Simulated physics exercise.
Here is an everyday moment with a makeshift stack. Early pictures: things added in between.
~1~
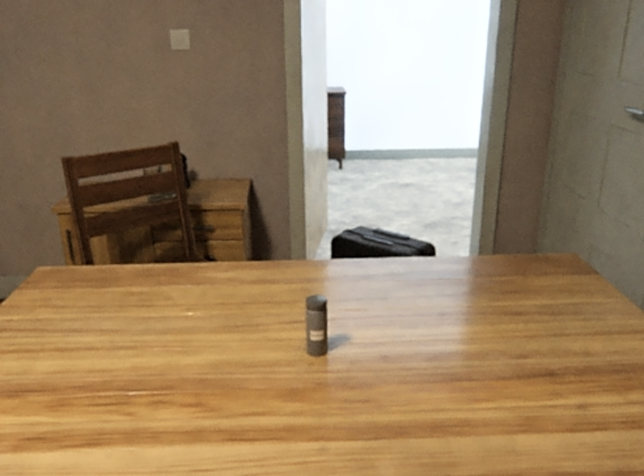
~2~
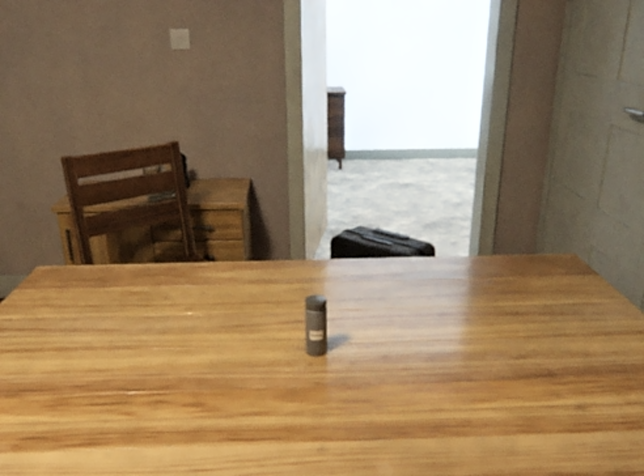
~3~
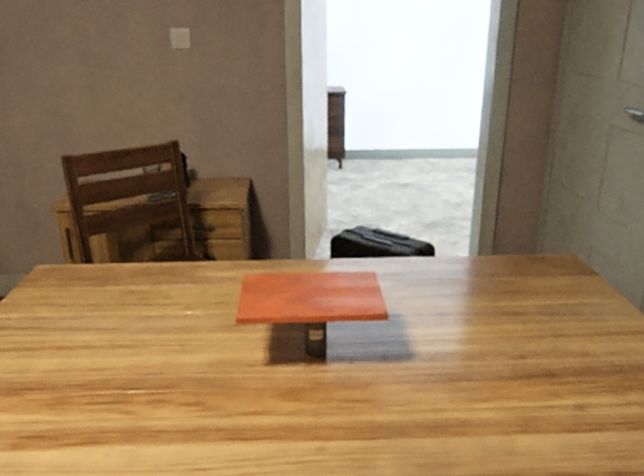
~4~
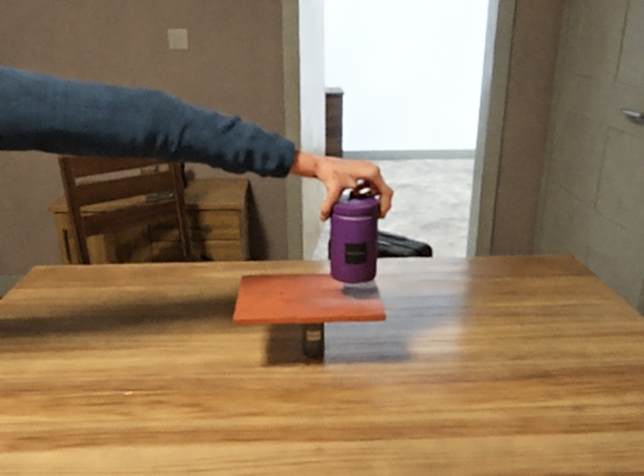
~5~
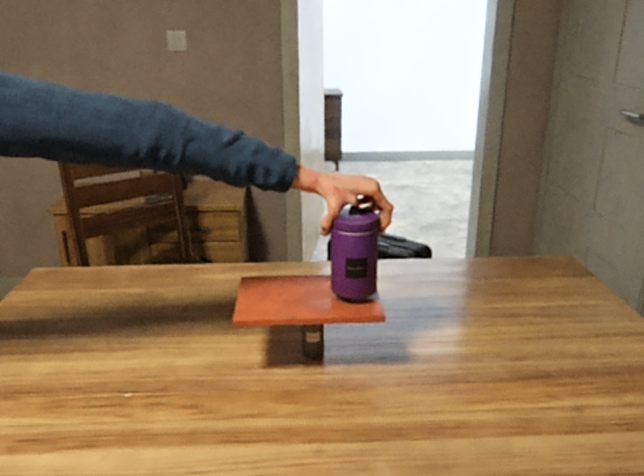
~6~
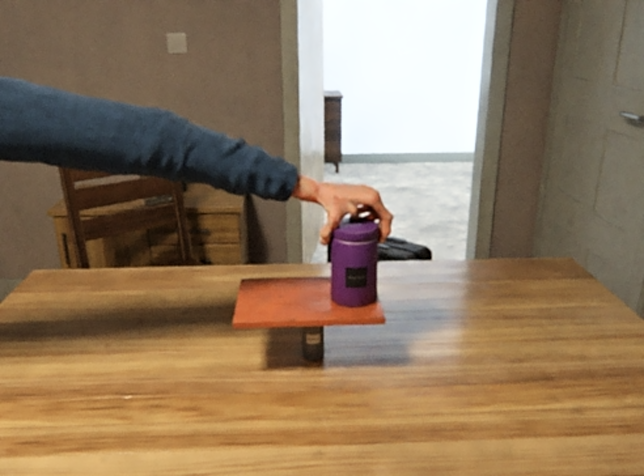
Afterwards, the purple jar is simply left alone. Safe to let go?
Doesn't stay put.
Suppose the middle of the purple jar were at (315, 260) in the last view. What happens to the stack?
Stands.
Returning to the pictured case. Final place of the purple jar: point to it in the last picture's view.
I'd point to roughly (415, 331).
Then, 0.40 s past the last view, purple jar now fallen; orange board rocked 71° from its first pose.
Then, 0.60 s past the last view, orange board on its side.
Then, 1.10 s past the last view, orange board now fallen; grey shaker rocked 22° from its first pose.
Then, 1.40 s past the last view, grey shaker now fallen.
Finally, fallen, grey shaker, orange board and purple jar. Final places as the last picture's camera would see them, purple jar near (415, 331). The stack loses its balance.
